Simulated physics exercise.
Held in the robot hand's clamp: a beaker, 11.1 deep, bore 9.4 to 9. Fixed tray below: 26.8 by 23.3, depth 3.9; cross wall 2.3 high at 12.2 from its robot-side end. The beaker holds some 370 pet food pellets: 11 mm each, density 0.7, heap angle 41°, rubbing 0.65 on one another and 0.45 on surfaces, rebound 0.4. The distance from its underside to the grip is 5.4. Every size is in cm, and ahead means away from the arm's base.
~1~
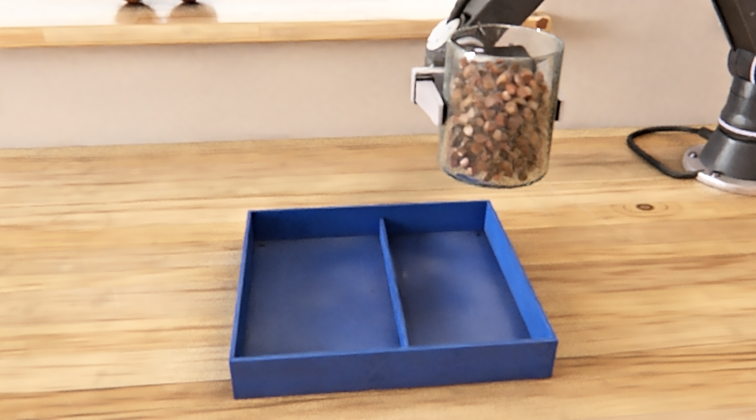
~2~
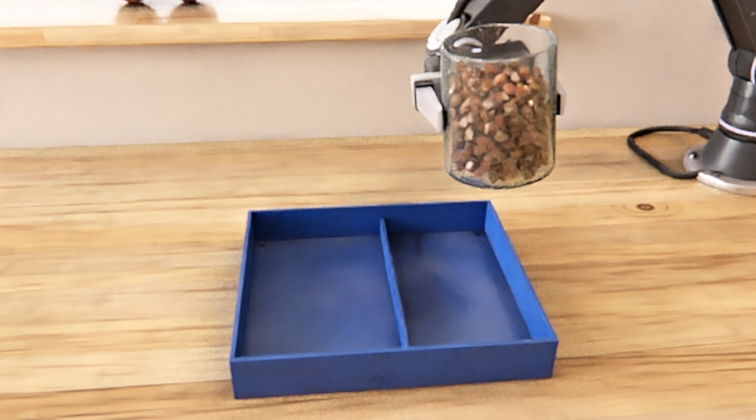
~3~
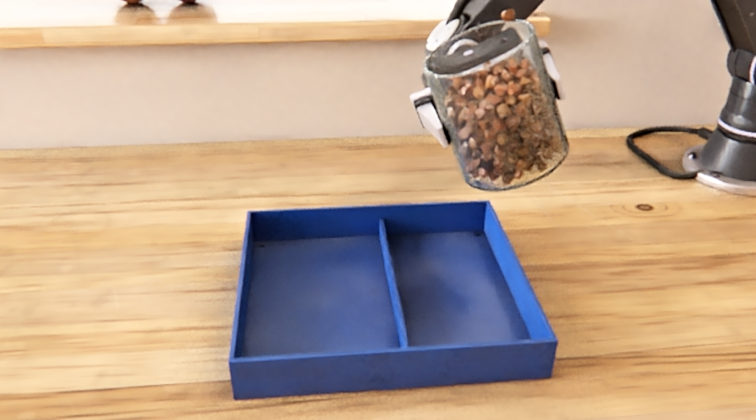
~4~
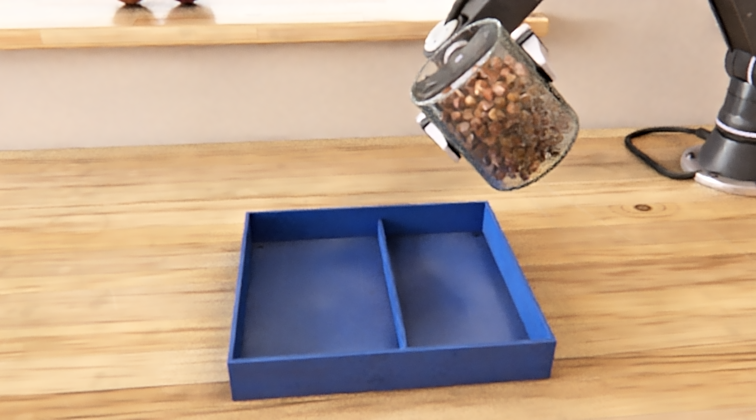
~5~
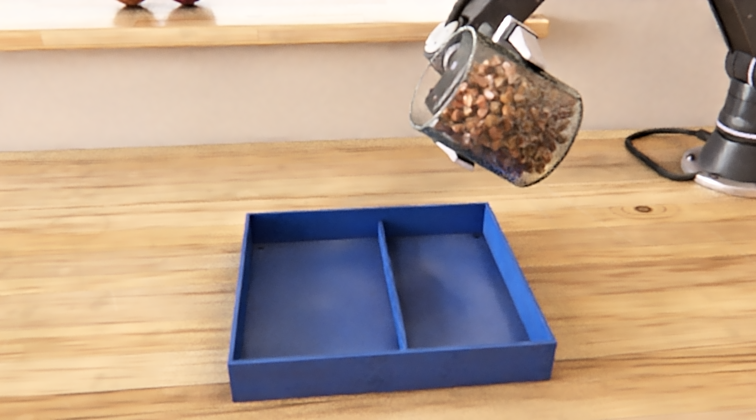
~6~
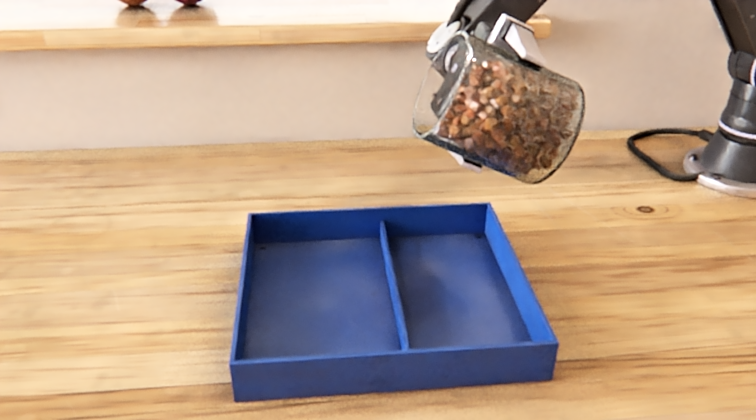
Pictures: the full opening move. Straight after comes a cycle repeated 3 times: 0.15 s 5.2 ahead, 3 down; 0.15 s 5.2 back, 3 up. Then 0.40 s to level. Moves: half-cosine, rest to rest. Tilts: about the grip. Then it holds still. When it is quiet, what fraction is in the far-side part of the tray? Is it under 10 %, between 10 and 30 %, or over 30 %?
It is under 10 %.
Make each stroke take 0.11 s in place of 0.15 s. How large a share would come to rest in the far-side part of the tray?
I'd expect some 15 per cent.
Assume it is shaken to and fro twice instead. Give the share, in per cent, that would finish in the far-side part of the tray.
Roughly 5 in a hundred.
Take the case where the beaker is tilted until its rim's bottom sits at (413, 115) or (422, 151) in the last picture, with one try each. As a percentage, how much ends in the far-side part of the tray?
The first try gives around 0 percent and the second around 25 percent.
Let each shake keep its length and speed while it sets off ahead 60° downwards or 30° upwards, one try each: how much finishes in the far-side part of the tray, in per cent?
Roughly 0 per cent, then 35 per cent.
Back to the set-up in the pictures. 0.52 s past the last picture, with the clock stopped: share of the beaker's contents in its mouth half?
Estimate: Around 35 %.
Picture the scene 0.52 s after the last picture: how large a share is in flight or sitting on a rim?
About 0 per cent.
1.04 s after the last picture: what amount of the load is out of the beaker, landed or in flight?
Near 5 per cent.
Then, 0.52 s on, tilted 65° forward, highest piece 21 above the table; 357 in the beaker, 14 in the far-side part, 1 in the robot-side part, 1 in flight or on a rim.
Then, 1.04 s on, tilted 47° forward, highest piece 22 above the table; 354 in the beaker, 15 in the far-side part, 3 in the robot-side part, 1 on the table or floor.
Then, 1.50 s on, level, highest piece 26 above the table; 354 in the beaker, 15 in the far-side part, 3 in the robot-side part, 1 on the table or floor.
Then, 2.55 s on, level, highest piece 26 above the table; 354 in the beaker, 15 in the far-side part, 3 in the robot-side part, 1 on the table or floor.
In the end, 354 in the beaker, 15 in the far-side part, 3 in the robot-side part, 1 on the table or floor. That is 4 % in the far-side part of the tray.
